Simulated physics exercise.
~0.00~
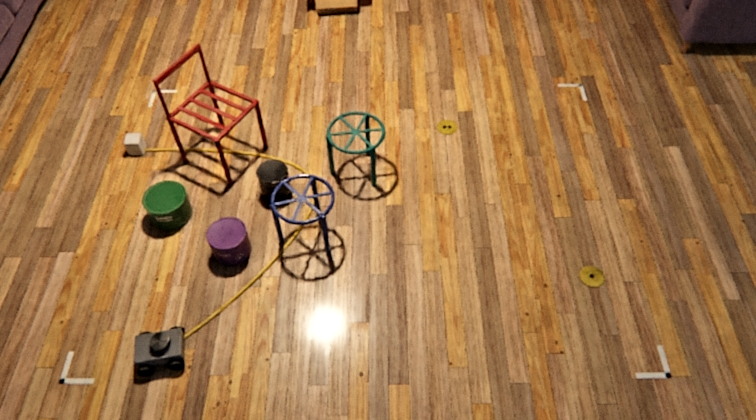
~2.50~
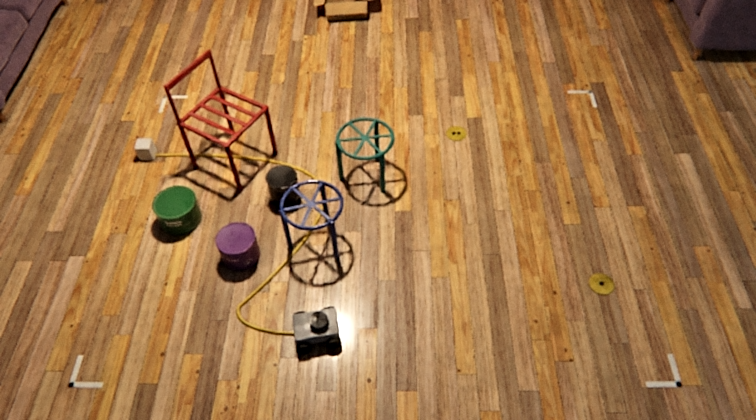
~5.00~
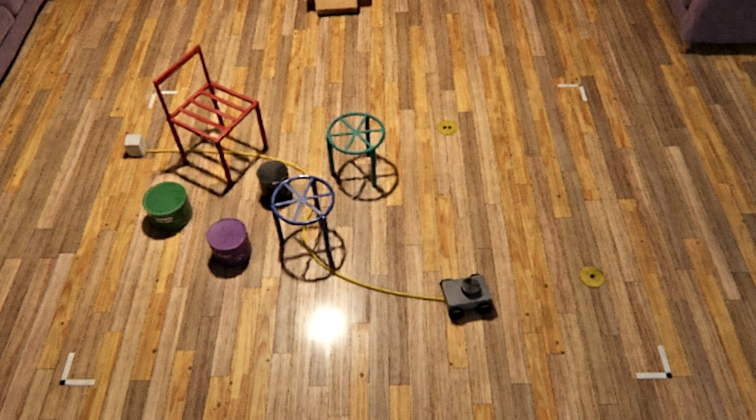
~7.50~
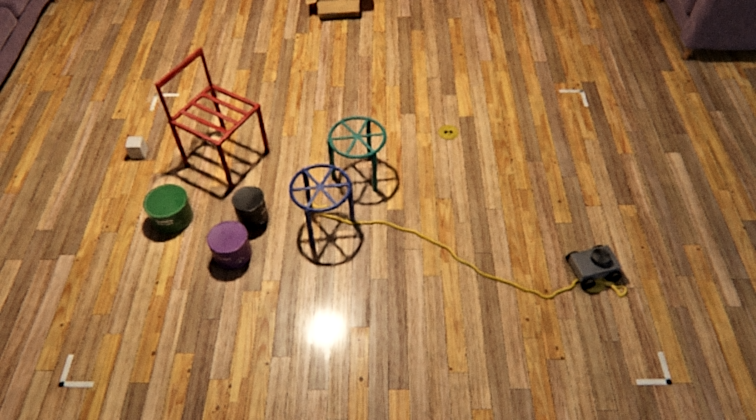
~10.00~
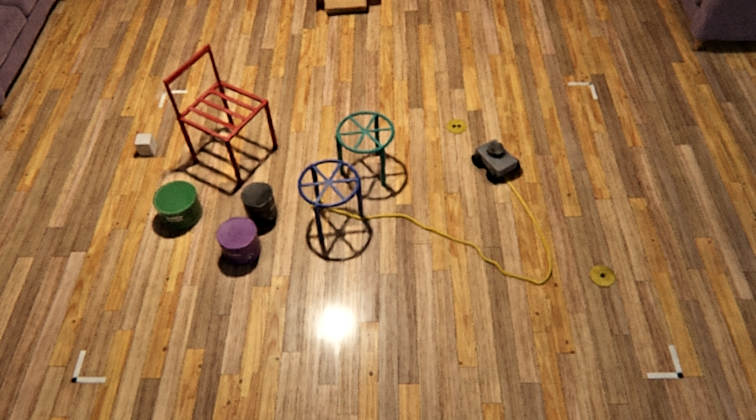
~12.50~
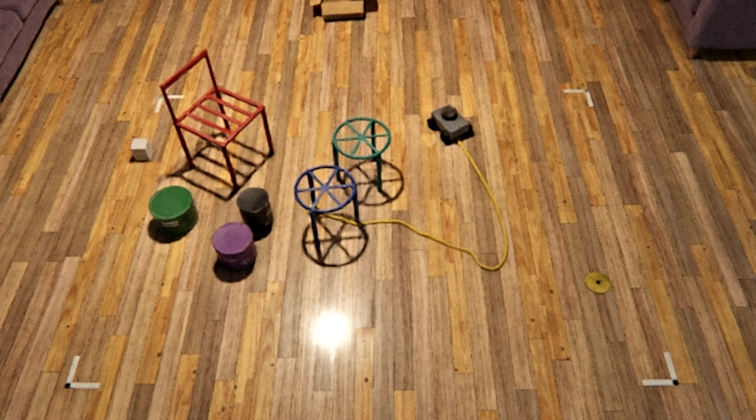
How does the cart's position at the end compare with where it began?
The cart began at the lower left, in front of the bins. It ends at the upper right of there, farther back on the floor and just beyond the teal stool.
